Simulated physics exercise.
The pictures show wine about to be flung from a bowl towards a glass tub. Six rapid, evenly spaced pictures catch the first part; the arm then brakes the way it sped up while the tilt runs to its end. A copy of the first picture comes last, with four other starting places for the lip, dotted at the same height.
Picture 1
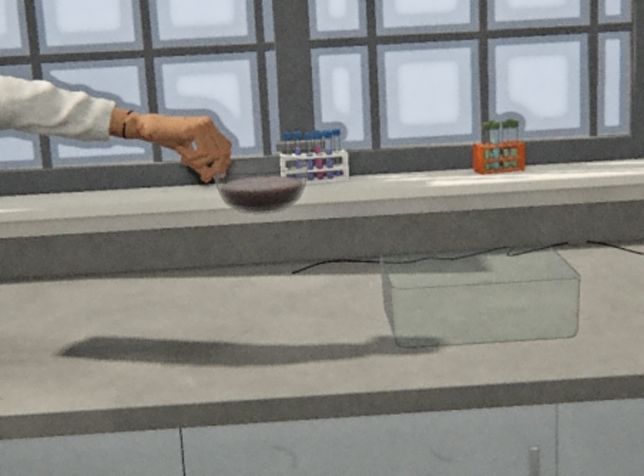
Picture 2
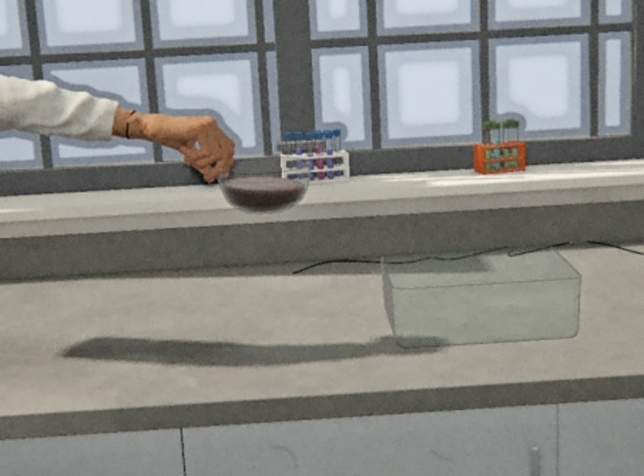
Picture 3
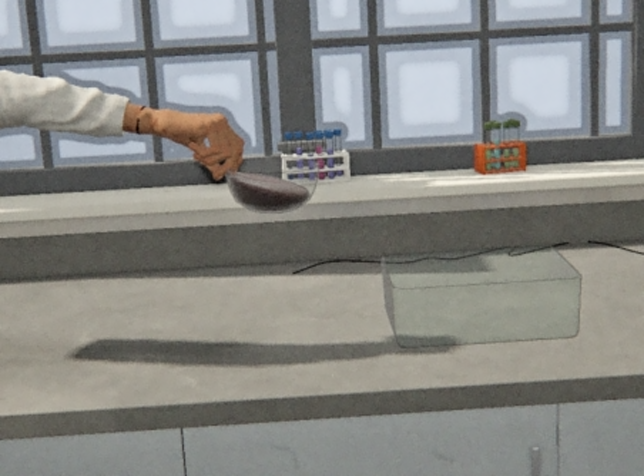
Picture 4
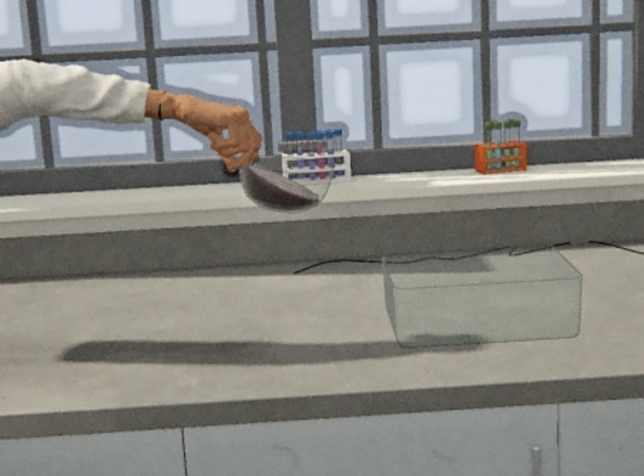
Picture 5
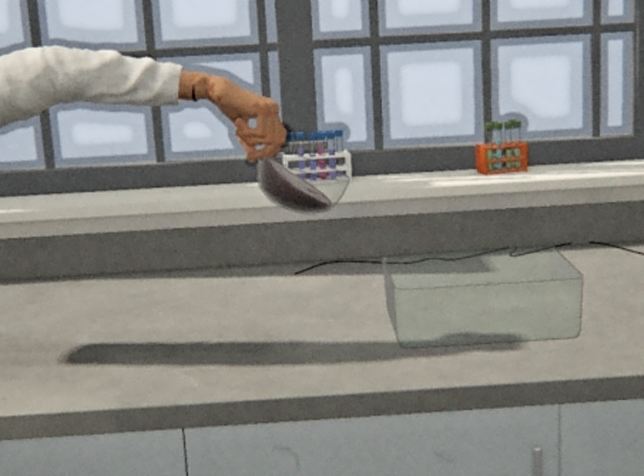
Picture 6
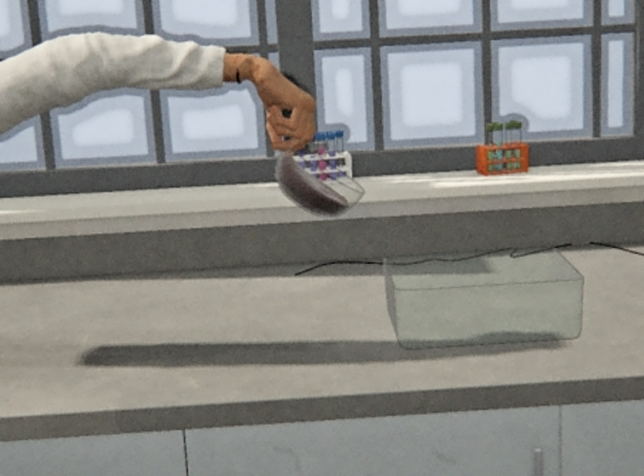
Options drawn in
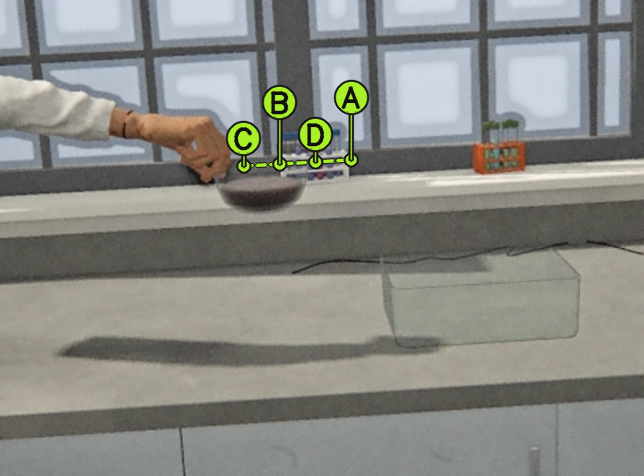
A laboratory with a long pale grey counter below gridded windows is seen from the front, slightly above the worktop. A hand in a white sleeve holds a clear bowl of dark liquid at left, near blue-capped tubes, with an orange rack and a clear tub at right. The arm moves the bowl rightward, slowly then faster, tilting it steadily toward the right, while the camera stays nearly still.
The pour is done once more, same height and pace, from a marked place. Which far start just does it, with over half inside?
That is spot C.
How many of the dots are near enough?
All of the four.
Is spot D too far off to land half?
No, not at all.
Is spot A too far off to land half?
No, not at all.
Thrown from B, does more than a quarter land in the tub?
Yes, it does.
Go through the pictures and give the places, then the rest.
Upright, lip at (305, 162); tub from (395, 347) to (578, 336); nothing has left yet, in the first picture.
Upright, lip at (308, 162); nothing has left yet, in the second picture.
Tipped about 2°, lip at (317, 163); nothing has left yet, in the third picture.
Tipped about 9°, lip at (332, 168); nothing has left yet, in the fourth picture.
Tipped about 21°, lip at (348, 178); nothing has left yet, in the fifth picture.
Tipped about 36°, lip at (364, 190); nothing has left yet, in the sixth picture.
On the marked copy, A at (351, 159); B at (279, 164); C at (243, 166); D at (315, 162).
If A is chosen, about 88 % lands in the tub, 9 % falls short and 3 % goes beside or beyond.
If B is chosen, about 80 % lands in the tub, 6 % falls short and 14 % goes beside or beyond.
If C is chosen, about 66 % lands in the tub, 25 % falls short and 8 % goes beside or beyond.
If D is chosen, about 80 % lands in the tub, 6 % falls short and 15 % goes beside or beyond.
